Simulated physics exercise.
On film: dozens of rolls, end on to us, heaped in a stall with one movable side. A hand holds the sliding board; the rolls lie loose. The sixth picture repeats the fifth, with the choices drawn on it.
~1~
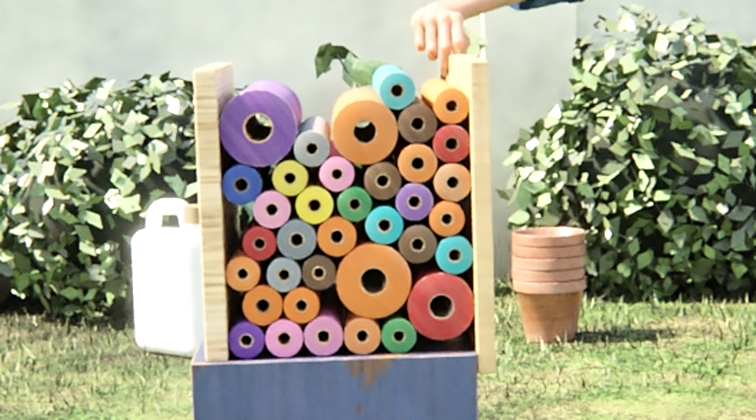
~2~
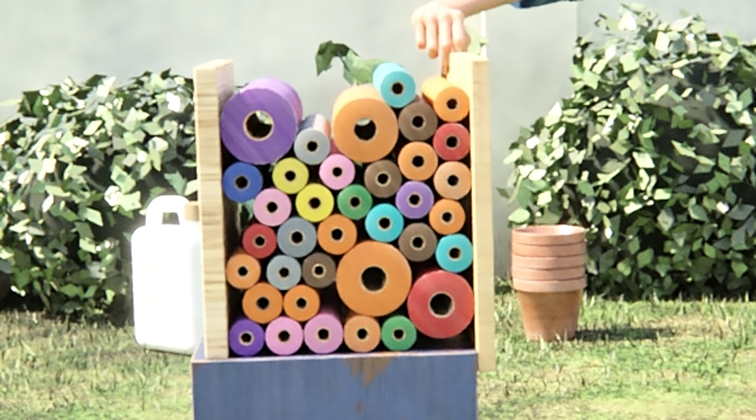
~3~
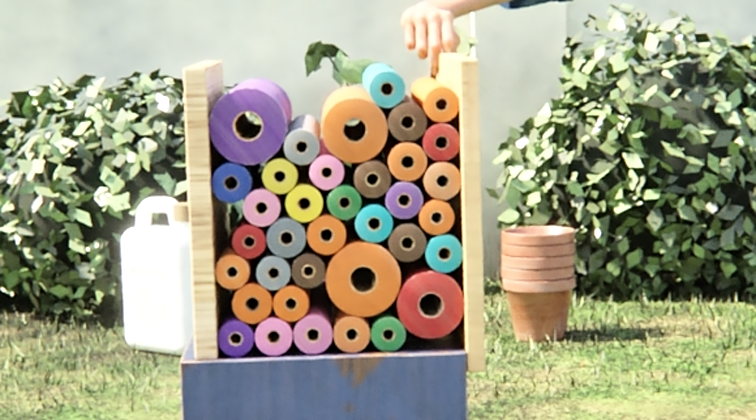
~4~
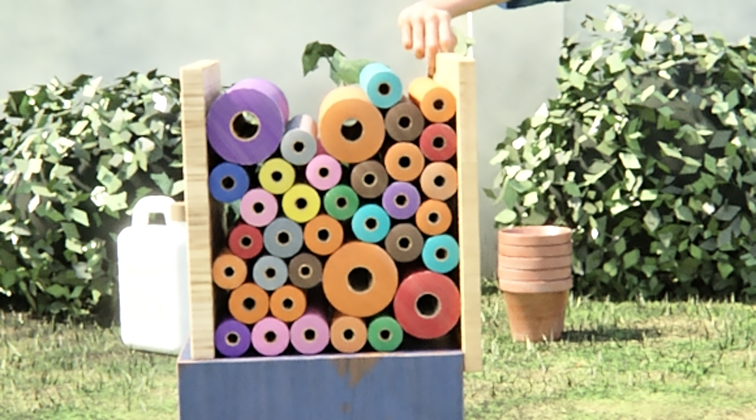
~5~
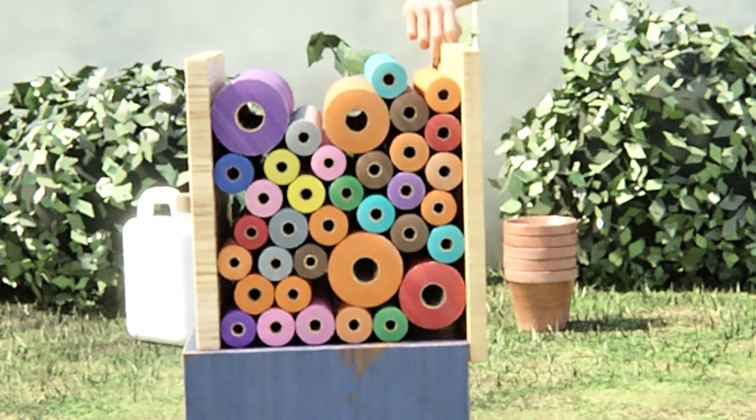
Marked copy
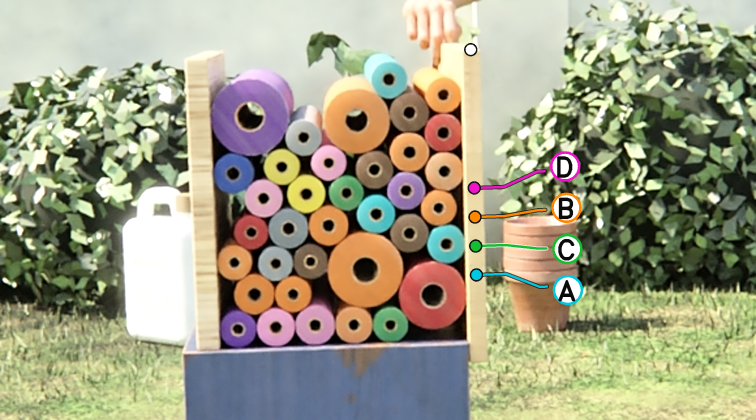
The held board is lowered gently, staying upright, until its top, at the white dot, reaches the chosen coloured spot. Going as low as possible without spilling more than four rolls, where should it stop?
The answer is mark D.
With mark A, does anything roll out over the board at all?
Yes.
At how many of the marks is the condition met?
One of the four.
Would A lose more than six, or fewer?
It loses more than six.
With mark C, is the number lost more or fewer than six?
More than six.
On the copy, A at (477, 275); B at (475, 217); C at (476, 246); D at (475, 188); the white dot at (471, 50).
On D. First, top of the board (462, 112).
Then, top of the board (464, 184).
Finally, top of the board (464, 187), three out over the board.
By contrast, A more than four out over the board; B five out over the board; C more than four out over the board.
